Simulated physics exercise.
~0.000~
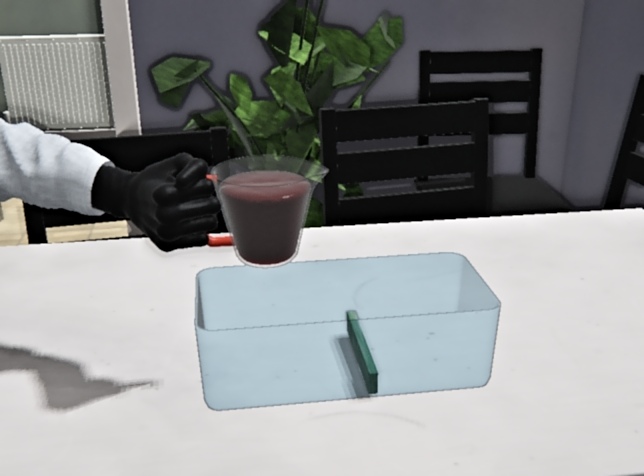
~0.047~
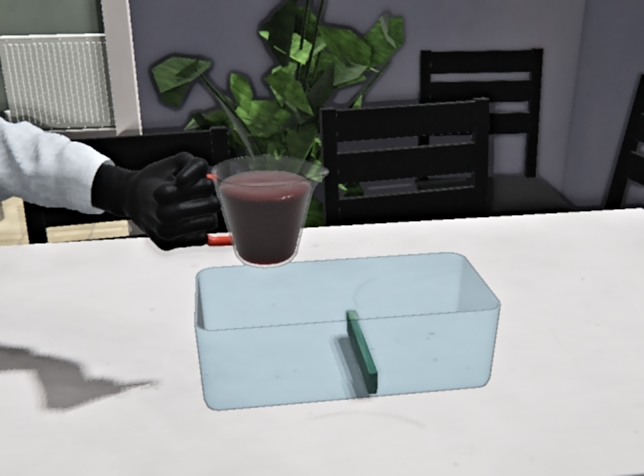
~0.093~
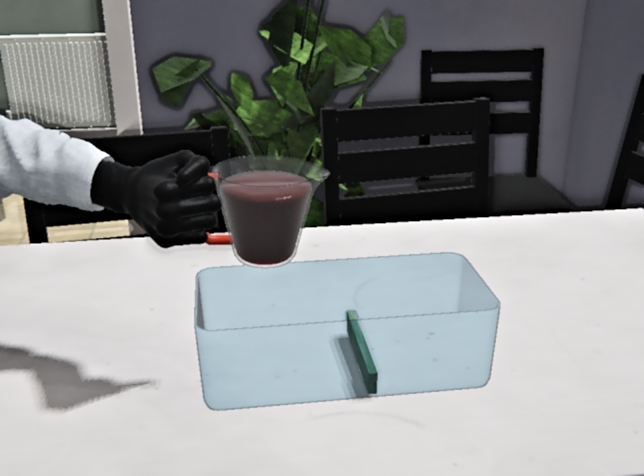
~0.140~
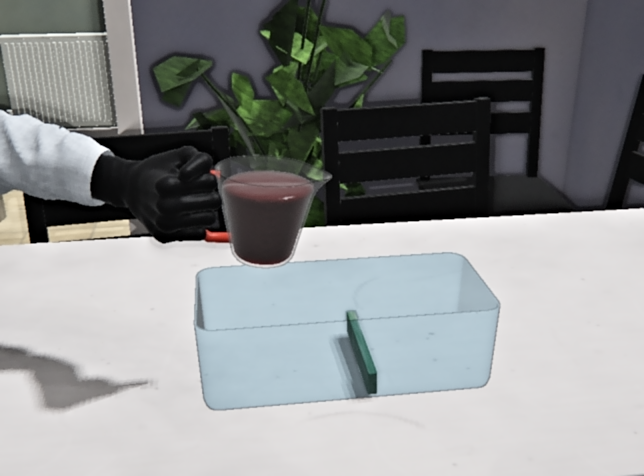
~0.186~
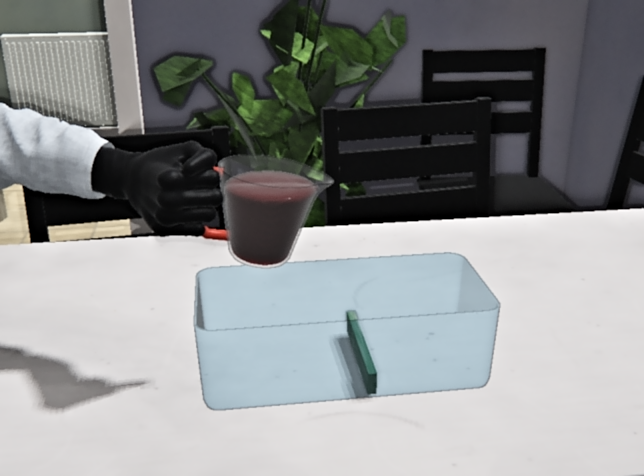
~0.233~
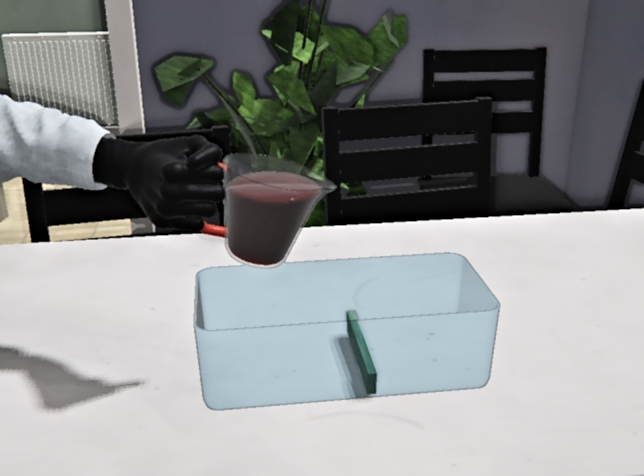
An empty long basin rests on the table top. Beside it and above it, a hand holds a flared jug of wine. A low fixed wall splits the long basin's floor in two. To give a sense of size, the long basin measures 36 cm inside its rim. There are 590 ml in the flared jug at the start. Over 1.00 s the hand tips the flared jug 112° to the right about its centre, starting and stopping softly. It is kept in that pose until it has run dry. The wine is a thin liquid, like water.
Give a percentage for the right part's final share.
My figure is 55 %.
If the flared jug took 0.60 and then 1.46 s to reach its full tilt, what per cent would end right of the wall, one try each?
The first try gives 40 percent and the second 65 percent.
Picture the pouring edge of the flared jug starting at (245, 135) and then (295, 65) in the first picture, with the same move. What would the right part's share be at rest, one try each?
The first try gives 10 percent and the second 40 percent.
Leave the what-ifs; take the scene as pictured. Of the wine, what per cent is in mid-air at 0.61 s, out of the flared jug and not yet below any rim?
Estimate: About 20 % of all of it.
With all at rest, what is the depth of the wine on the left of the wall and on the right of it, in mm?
Around 8 mm deep on the left, around 14 mm deep on the right.
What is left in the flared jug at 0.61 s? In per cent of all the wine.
I'd put it near 60 percent.
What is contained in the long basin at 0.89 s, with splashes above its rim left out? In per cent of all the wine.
Near 90 in a hundred.
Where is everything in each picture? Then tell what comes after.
In the first frame, tilt 0°; pouring edge (328, 169); surface from (219, 185) to (311, 180); the long basin's rim runs from (197, 299) to (481, 279); the wall's top is at (361, 341).
In the second frame, tilt 1°; pouring edge (329, 170); surface from (219, 185) to (311, 180).
In the third frame, tilt 2°; pouring edge (330, 172); surface from (219, 184) to (312, 181).
In the fourth frame, tilt 5°; pouring edge (332, 175); surface from (221, 183) to (314, 182).
In the fifth frame, tilt 9°; pouring edge (334, 179); surface from (223, 184) to (317, 183).
In the sixth frame, tilt 14°; pouring edge (336, 185); surface from (227, 185) to (323, 185).
After 0.61 s the tilt is 75° and 60 per cent is still to pour, 1 is left of the wall and 19 right of it.
After 0.89 s the tilt is 109° and 6 per cent is still to pour, 35 is left of the wall and 54 right of it.
After 1.18 s the tilt is 112° and 0 per cent is still to pour, 44 is left of the wall and 55 right of it.
After 1.50 s the tilt is 112° and 0 per cent is still to pour, 44 is left of the wall and 55 right of it.
In the end 44 per cent lies left of the wall, 55 right of it and 0 outside.
